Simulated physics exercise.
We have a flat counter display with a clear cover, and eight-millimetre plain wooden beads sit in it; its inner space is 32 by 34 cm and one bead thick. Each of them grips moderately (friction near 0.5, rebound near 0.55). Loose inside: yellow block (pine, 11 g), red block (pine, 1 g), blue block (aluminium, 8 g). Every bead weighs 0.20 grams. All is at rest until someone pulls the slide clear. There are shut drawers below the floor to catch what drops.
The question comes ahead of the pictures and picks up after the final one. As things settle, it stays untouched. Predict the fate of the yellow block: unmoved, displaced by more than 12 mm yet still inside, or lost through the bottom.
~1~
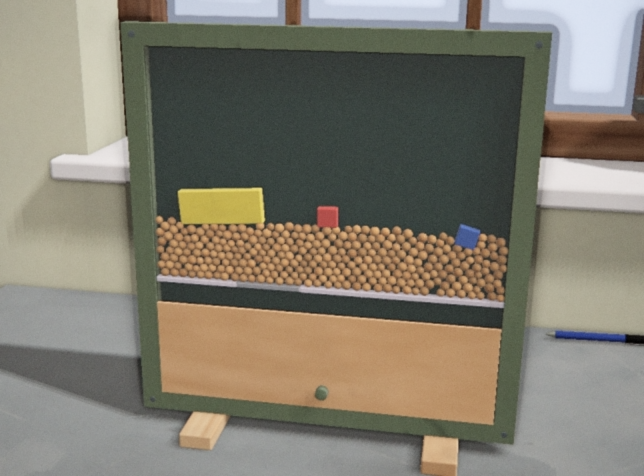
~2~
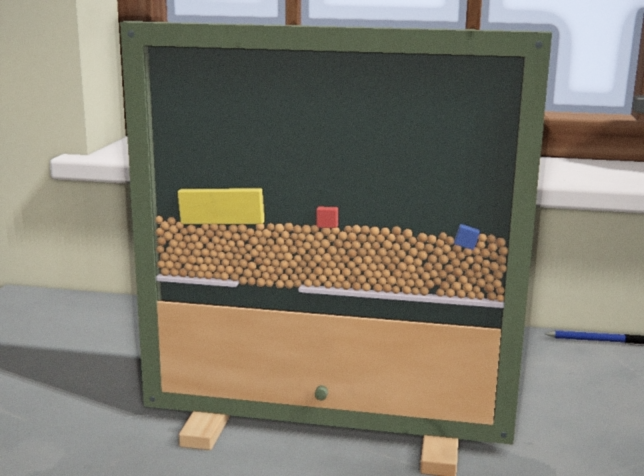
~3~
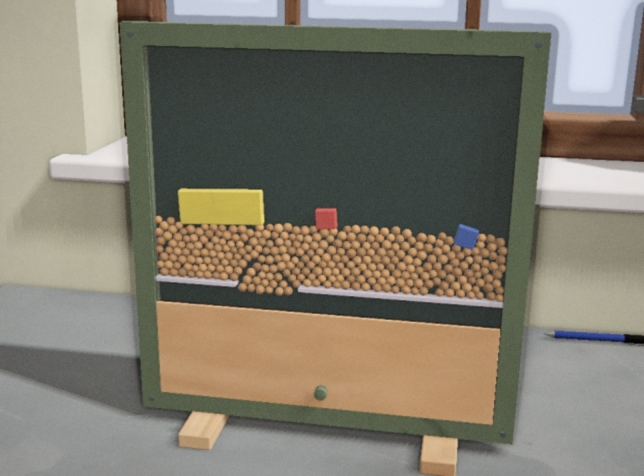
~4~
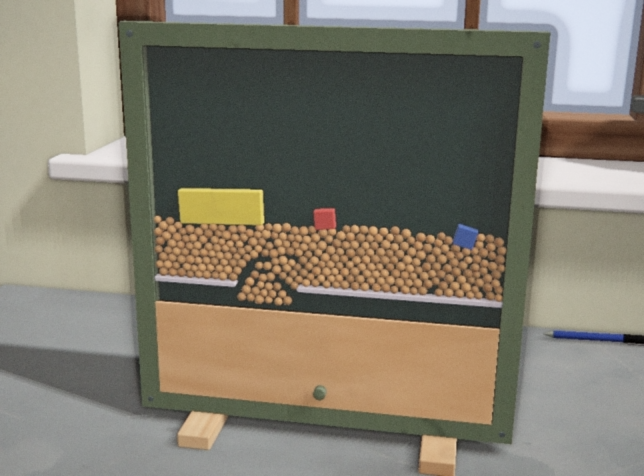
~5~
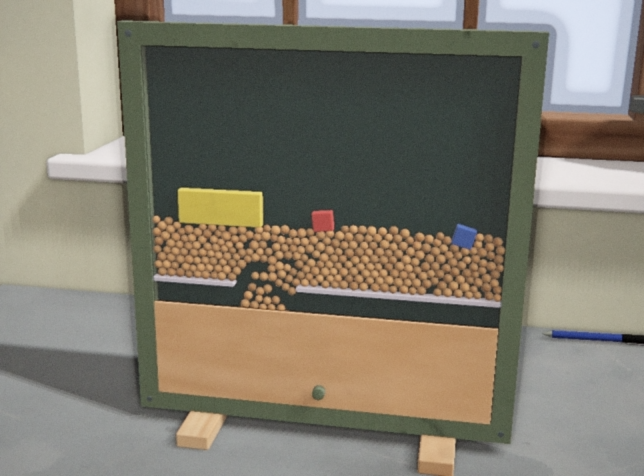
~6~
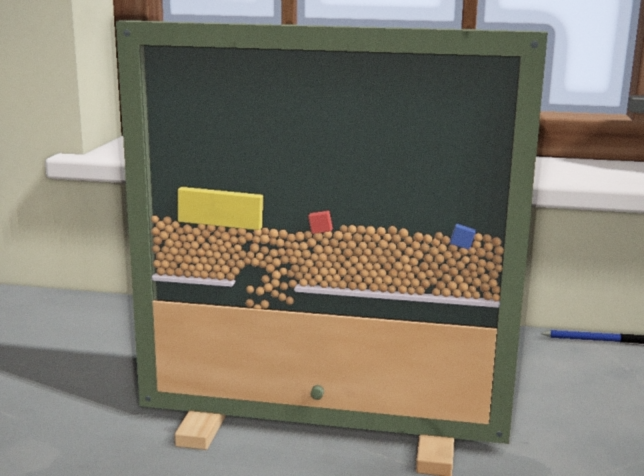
Lost through the bottom.
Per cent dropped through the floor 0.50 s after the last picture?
Around 35 in a hundred at that time.
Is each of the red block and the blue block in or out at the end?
Red: Falls through; blue: Remains.
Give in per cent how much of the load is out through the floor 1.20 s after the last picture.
I'd put it at some 45 per cent.
Then, 0.15 s after the last picture, 25 % are out; yellow block moved 4.7 cm tilted 54°; red block moved 4.1 cm tilted 25°; blue block moved 0.0 cm tilted 14°.
Then, 0.50 s after the last picture, 35 % are out; yellow block below the floor; red block below the floor; blue block moved 0.0 cm tilted 14°.
Then, 1.20 s after the last picture, 45 % are out; yellow block below the floor; red block below the floor; blue block moved 0.0 cm tilted 14°.
All still 1.9 s after it, 45 % are out; yellow block below the floor; red block below the floor; blue block moved 0.0 cm tilted 14°.
